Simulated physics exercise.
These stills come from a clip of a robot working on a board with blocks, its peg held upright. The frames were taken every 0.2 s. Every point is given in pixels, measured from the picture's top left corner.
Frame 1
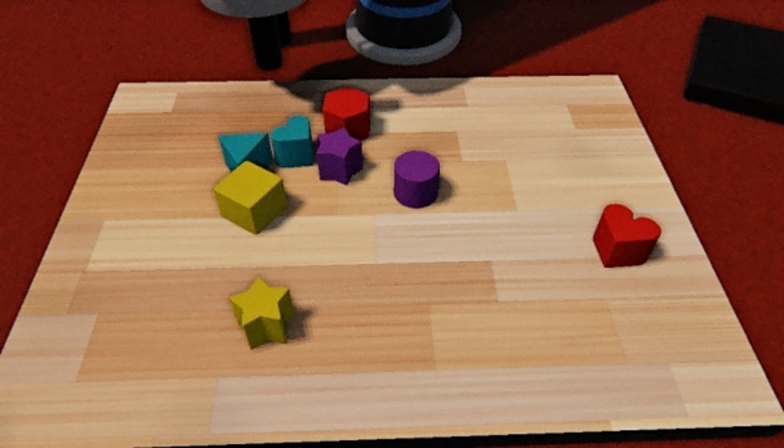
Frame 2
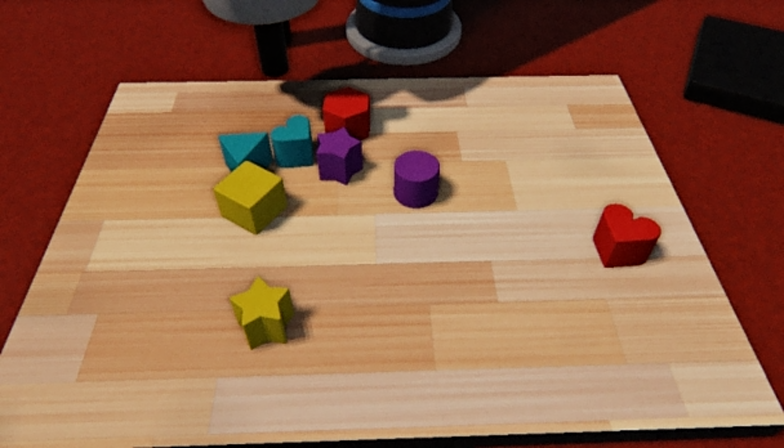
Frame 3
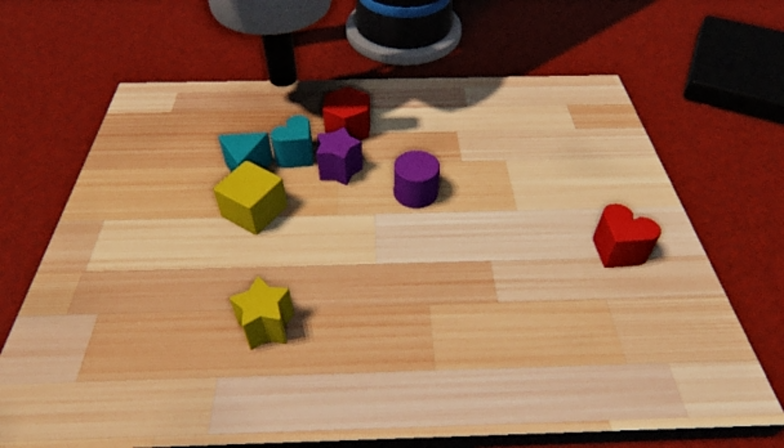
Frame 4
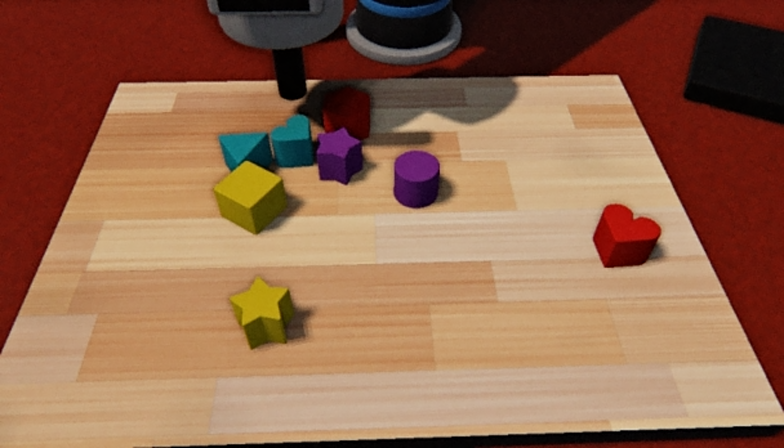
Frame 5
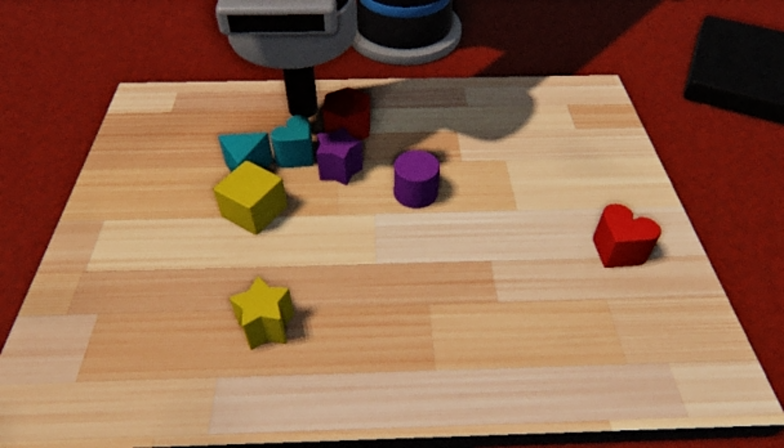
At first, a robot arm's dark peg hovers at the back edge of a wooden board scattered with yellow, turquoise, purple and red blocks. The peg then moves slowly forward and slightly right, its shadow sliding over the red six-sided block, and ends near the turquoise heart, while every block stays still.
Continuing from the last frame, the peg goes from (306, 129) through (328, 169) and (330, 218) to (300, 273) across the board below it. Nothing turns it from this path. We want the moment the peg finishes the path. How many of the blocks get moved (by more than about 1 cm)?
I'd say two blocks get moved.
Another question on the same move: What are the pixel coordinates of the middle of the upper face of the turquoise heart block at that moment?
At roughly (292, 154).
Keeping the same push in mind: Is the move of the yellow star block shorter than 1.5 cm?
Yes, I think so.
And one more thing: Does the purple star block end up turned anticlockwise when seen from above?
Short answer: Yes.
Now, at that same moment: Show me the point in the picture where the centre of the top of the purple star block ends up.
When the path ends, it will be at (367, 182).
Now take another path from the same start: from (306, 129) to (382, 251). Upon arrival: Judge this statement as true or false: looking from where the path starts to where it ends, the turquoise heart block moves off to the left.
That claim is false.
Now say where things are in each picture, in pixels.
Tip of the peg at (270, 63), middles of tops, yellow star block at (260, 300), turquoise heart block at (293, 128), purple star block at (337, 142), red six-sided block at (346, 101), in the first frame.
Peg at (276, 70), nothing pushed, in the second frame.
Peg at (284, 79), nothing pushed, in the third frame.
Peg at (293, 92), nothing pushed, in the fourth frame.
Peg at (304, 110), yellow star block at (260, 300), turquoise heart block at (293, 128), purple star block at (337, 142), red six-sided block at (346, 101), in the fifth frame.
On the path given first. One third of the way, peg at (327, 151); turquoise heart block at (291, 153), turned 85° clockwise; purple star block at (349, 158), turned 25° anticlockwise.
Two thirds of the way, peg at (327, 199); turquoise heart block at (292, 154), turned 100° clockwise; purple star block at (367, 182), turned 70° anticlockwise.
At the end, peg at (296, 255); yellow star block unmoved; turquoise heart block at (292, 154), turned 100° clockwise; purple star block at (367, 182), turned 70° anticlockwise; red six-sided block unmoved.
